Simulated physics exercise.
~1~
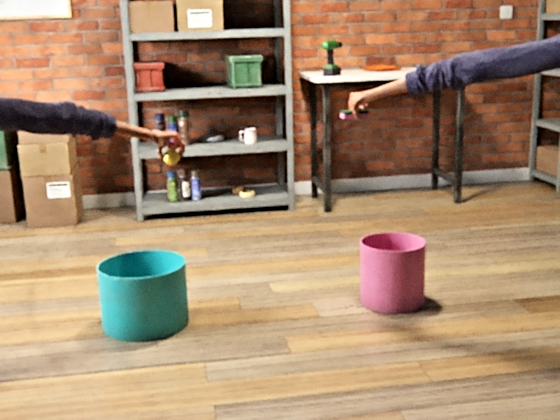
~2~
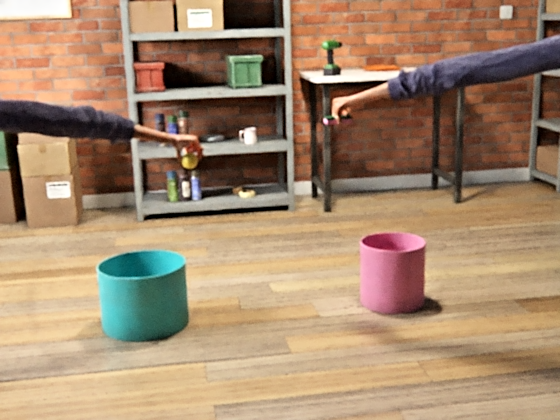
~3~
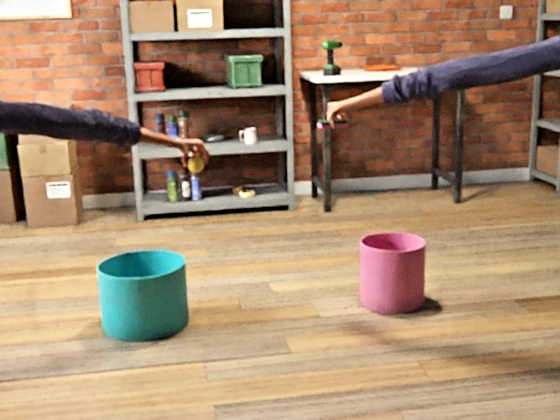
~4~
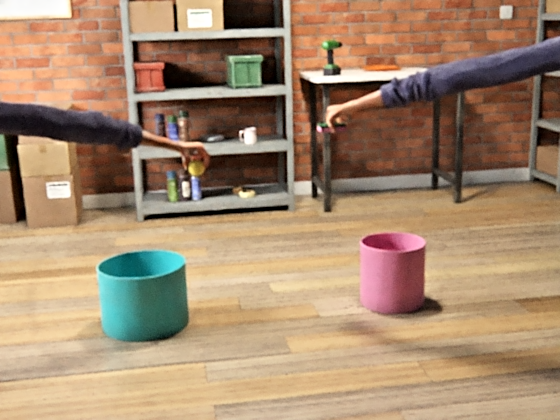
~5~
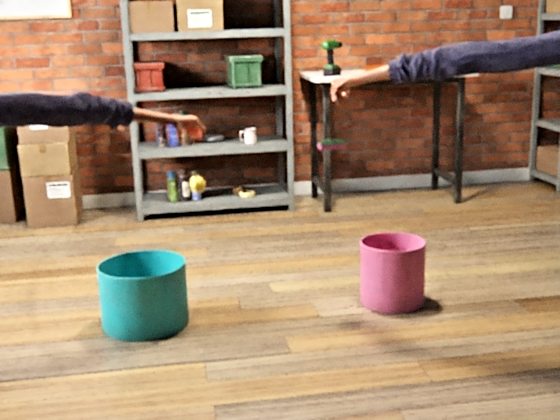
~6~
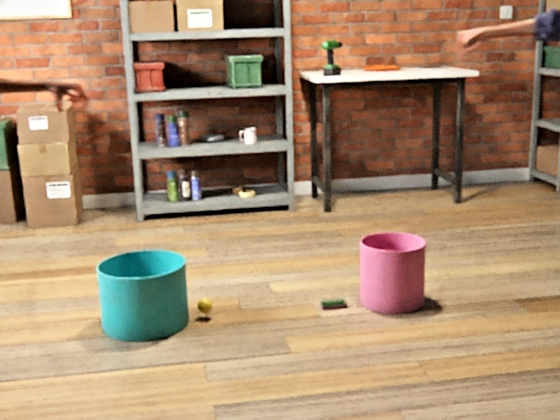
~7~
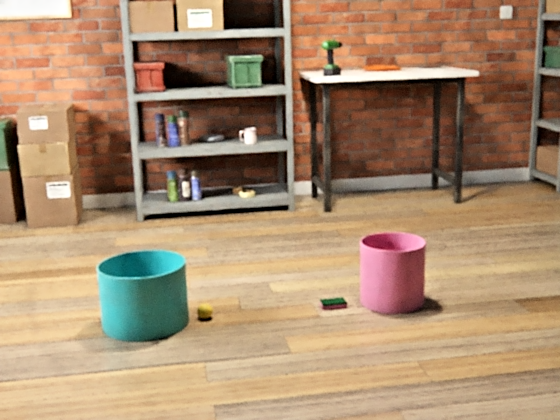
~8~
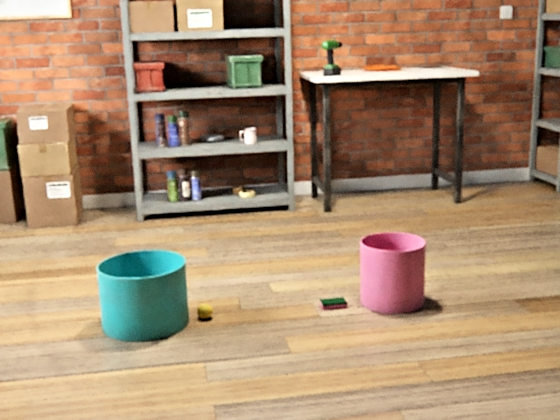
A lemon and a pink sponge drop from two hands and land beside the bins.
